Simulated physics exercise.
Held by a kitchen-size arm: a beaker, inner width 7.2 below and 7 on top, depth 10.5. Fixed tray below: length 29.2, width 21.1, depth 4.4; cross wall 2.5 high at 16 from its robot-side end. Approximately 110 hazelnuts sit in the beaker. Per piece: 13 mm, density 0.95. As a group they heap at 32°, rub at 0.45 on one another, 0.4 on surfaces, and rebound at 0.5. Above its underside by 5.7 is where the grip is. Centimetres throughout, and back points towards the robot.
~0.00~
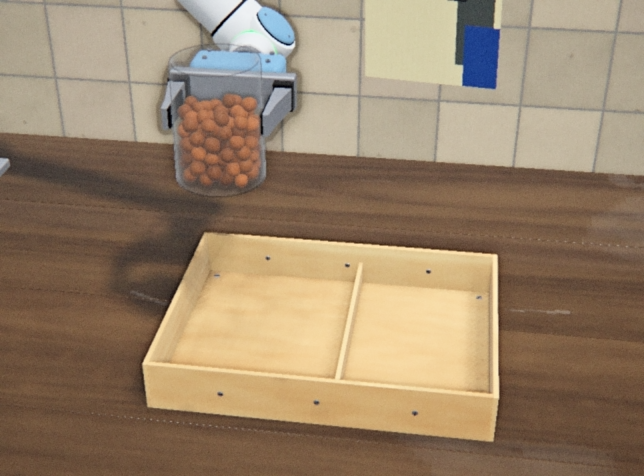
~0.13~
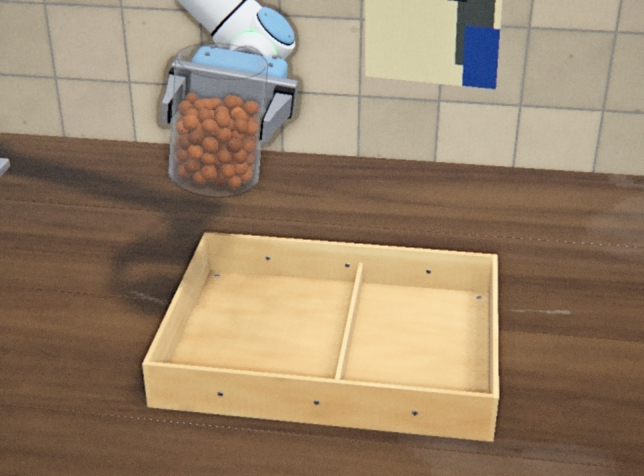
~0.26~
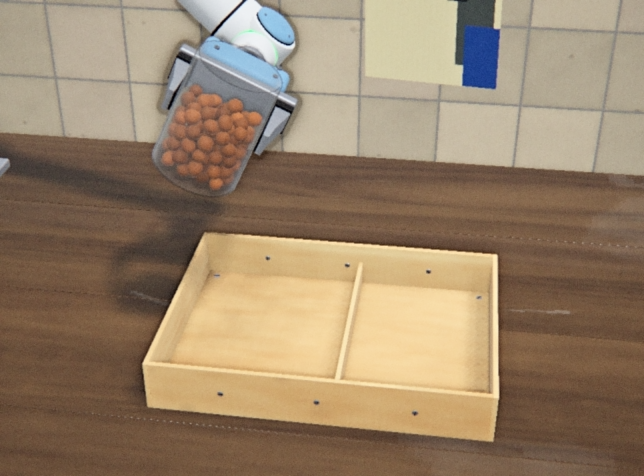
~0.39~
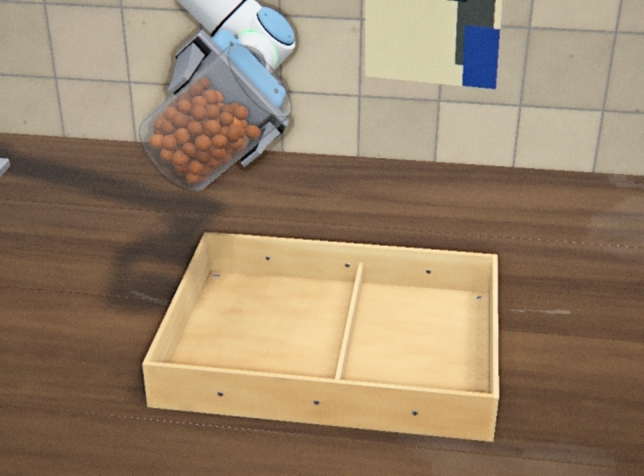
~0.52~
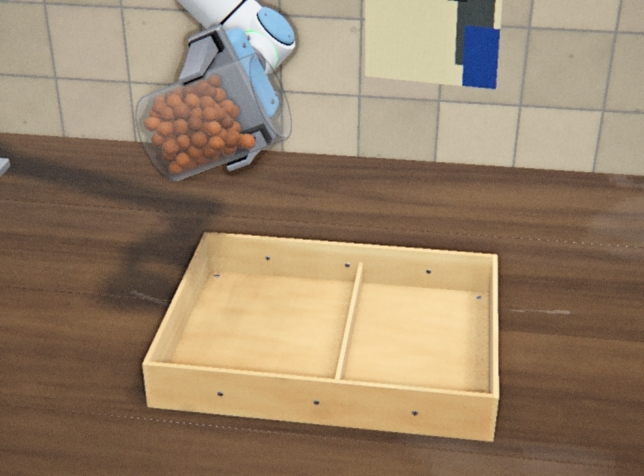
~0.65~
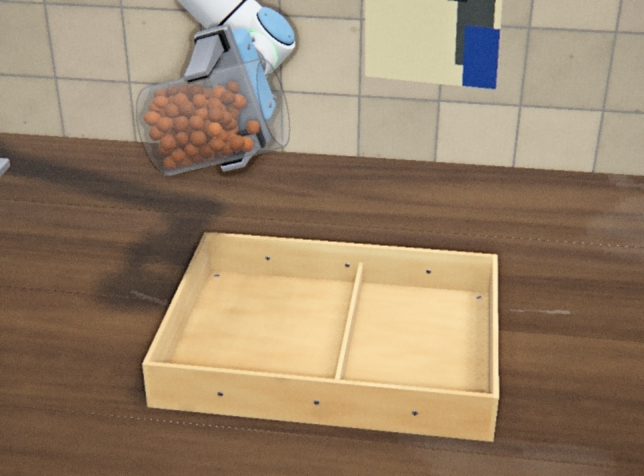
In the video, a robot arm holds a clear beaker of round, reddish-brown nuts above a wooden table, behind a divided wooden tray. The gripper rotates the beaker until it leans steeply to the left, and the nuts shift inside.
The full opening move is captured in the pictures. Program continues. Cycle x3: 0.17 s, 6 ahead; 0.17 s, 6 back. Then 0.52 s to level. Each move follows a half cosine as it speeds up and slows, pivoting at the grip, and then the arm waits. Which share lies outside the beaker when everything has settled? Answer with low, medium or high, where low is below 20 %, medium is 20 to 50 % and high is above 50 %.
Medium.
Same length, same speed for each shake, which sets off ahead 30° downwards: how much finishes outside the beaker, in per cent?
Roughly 10 percent of it.
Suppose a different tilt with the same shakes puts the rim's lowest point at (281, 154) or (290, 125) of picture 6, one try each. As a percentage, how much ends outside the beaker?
Estimates in order: 75 % and 5 %.
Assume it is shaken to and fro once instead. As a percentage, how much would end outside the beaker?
Then roughly 15 percent.
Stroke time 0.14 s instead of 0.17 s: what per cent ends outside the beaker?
I'd expect some 55 per cent.
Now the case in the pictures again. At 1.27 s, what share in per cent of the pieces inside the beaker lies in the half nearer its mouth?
Mouth half: Close to 55 per cent.
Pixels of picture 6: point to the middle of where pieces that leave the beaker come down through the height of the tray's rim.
Check roughly (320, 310) in the last picture.
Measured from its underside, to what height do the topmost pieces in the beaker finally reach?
Around 6.5 centimetres above the underside.
After 1.27 s, tilted 72° forward, highest piece 24 above the table; 91 in the beaker, 7 in the robot-side part, 6 in the far-side part, 1 on the table or floor, 6 in flight or on a rim.
After 1.88 s, tilted 46° forward, highest piece 24 above the table; 73 in the beaker, 22 in the robot-side part, 14 in the far-side part, 2 on the table or floor.
After 2.39 s, level, highest piece 24 above the table; 73 in the beaker, 22 in the robot-side part, 14 in the far-side part, 2 on the table or floor.
After 3.44 s, level, highest piece 24 above the table; 73 in the beaker, 22 in the robot-side part, 14 in the far-side part, 2 on the table or floor.
In the end, 73 in the beaker, 22 in the robot-side part, 14 in the far-side part, 2 on the table or floor. That is 34 % outside the beaker.
